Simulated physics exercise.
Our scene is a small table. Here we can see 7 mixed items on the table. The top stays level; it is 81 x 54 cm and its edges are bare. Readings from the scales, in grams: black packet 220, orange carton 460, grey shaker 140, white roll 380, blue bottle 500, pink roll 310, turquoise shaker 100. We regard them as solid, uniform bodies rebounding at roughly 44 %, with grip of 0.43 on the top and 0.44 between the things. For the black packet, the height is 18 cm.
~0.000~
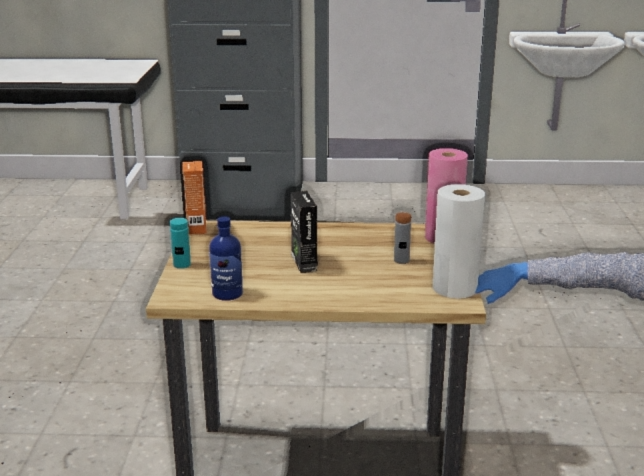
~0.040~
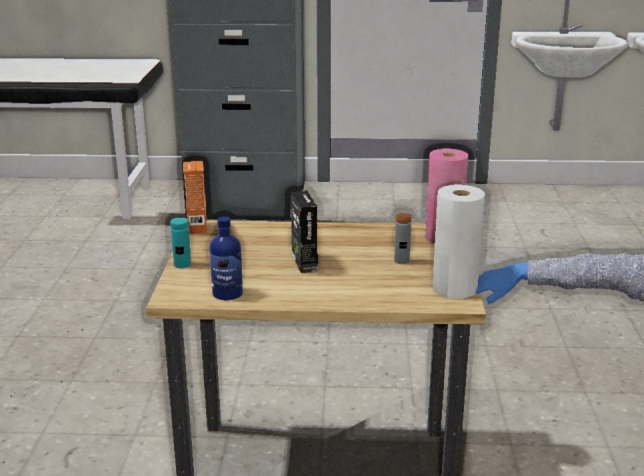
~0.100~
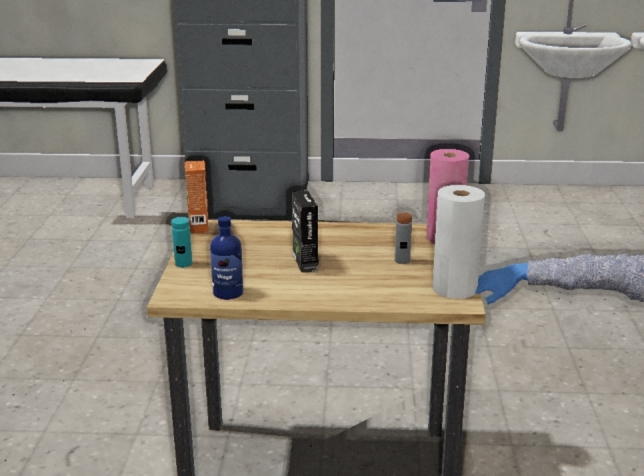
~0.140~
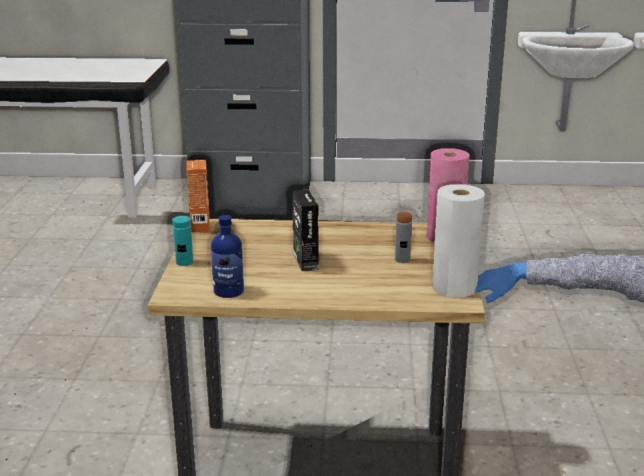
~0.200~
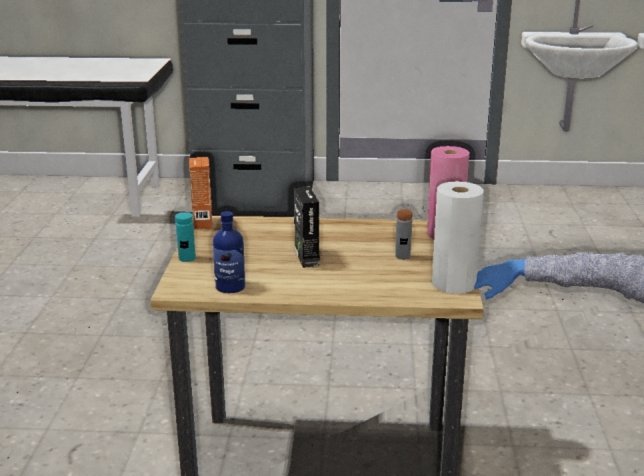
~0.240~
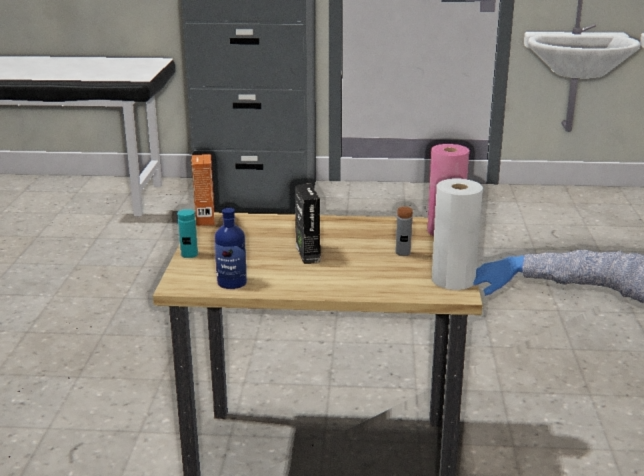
In this clip, a blue hand on a grey arm pushes a small wooden table slightly leftward from its right end, while the bottles, shakers, cartons and pink and white rolls ride along, staying essentially upright as the view shifts slightly.
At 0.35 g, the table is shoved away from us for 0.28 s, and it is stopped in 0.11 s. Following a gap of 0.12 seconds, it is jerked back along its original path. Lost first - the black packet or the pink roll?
Answer: The second.
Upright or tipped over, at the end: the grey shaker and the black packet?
Final state - grey shaker: Goes over; black packet: Remains on its base.
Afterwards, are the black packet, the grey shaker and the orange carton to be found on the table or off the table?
Final state - the black packet stays within bounds; the grey shaker stays within bounds; the orange carton ends out of bounds.
Around 0.94 s, orange carton and pink roll now off the table; black packet shifted 4 cm near (307, 225); grey shaker on its side.
Around 1.34 s, white roll and blue bottle now off the table; turquoise shaker on its side; grey shaker on its side.
Finally (1.9 s), off the table, orange carton, white roll, blue bottle and pink roll; on their side or leaning hard on the table, grey shaker and turquoise shaker; black packet still in place (within 5 cm). Final places as that camera would see them, black packet near (306, 232), pink roll near (432, 378). Black packet was never lost; pink roll went at 0.76 s.
